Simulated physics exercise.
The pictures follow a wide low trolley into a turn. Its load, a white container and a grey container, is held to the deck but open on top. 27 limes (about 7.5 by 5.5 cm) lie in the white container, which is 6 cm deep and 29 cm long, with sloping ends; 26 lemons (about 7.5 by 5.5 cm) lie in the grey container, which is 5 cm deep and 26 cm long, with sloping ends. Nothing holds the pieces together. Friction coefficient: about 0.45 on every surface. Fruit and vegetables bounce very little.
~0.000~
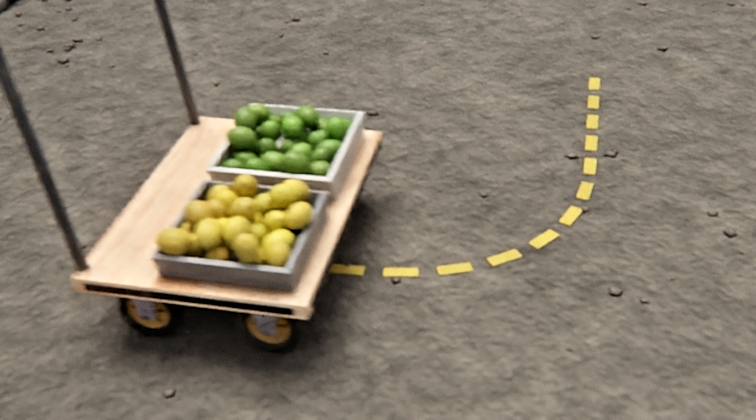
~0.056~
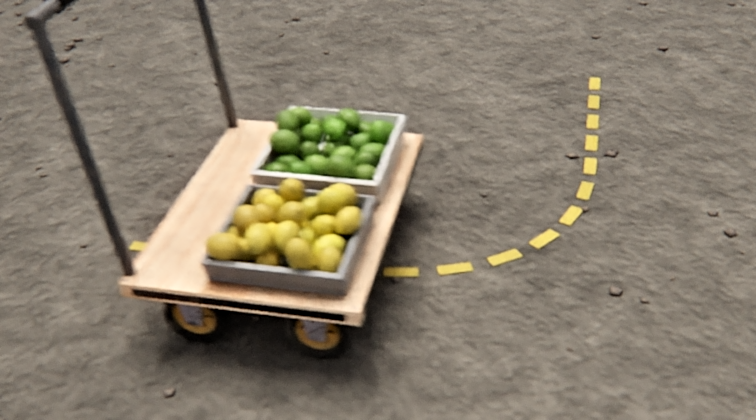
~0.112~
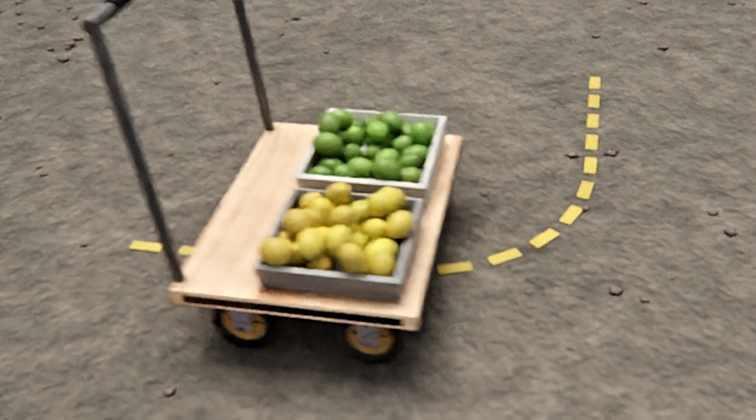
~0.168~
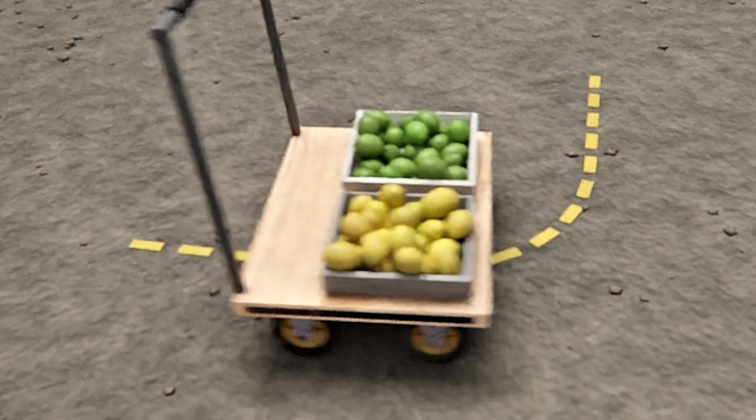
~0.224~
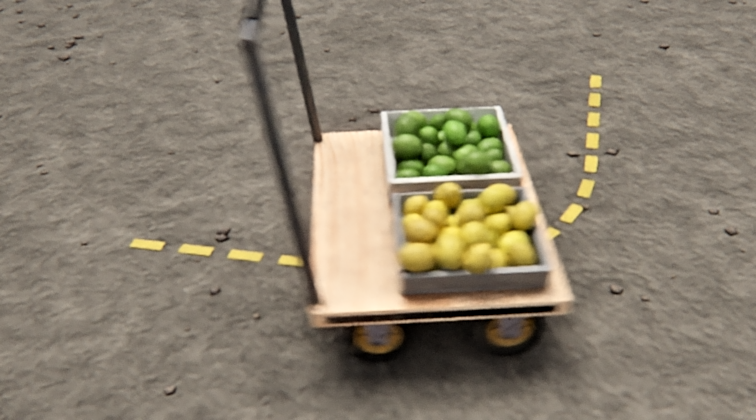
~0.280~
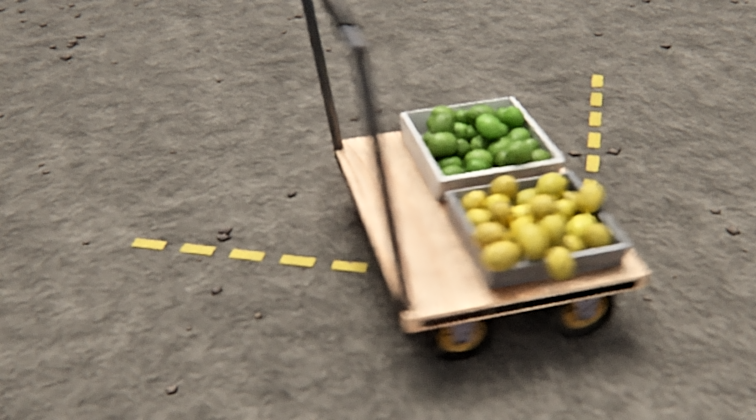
A wide, low wooden trolley with a dark upright handle at its left end stands on rough grey-brown ground, seen from above at an angle by a still camera. Green limes fill a white crate behind a grey crate of yellow lemons, with a dashed yellow line curving away at right. The trolley rolls right, then swings away from the viewer along the curve as one lemon slips over the grey crate's near rim.
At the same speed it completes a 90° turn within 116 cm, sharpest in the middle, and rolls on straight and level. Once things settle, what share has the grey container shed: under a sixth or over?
The grey container loses over a sixth of its lemons.
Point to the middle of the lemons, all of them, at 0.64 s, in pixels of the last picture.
Near (688, 78).
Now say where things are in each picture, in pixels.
In the first frame (places track the rim corner closest to us here), grey container (288, 268); white container (its farthest corner) (253, 104); heading changed by 0°, 0 cm rolled; all still inside.
Grey container (341, 274); white container (293, 107); heading changed by 0°, 12 cm rolled, in the second frame.
Grey container (397, 278); white container (331, 109); heading changed by 1°, 23 cm rolled, in the third frame.
Grey container (468, 276); white container (361, 111); heading changed by 6°, 35 cm rolled, in the fourth frame.
Grey container (548, 265); white container (384, 113); heading changed by 15°, 46 cm rolled, in the fifth frame.
Grey container (626, 242); white container (404, 113); heading changed by 27°, 58 cm rolled; 1 out, the lowest lemon at (561, 264), in the sixth frame.
After 0.36 s, the white container has all 27 and the grey container is down by 5 of 26.
After 0.47 s, the white container has all 27 and the grey container is down by 7 of 26.
After 0.64 s, the white container has all 27 and the grey container is down by 7 of 26.
When it is over (at 1.10 s), the white container is down by 1 of 27 and the grey container is down by 7 of 26. Asked share, 7 of 26, 27 per cent.
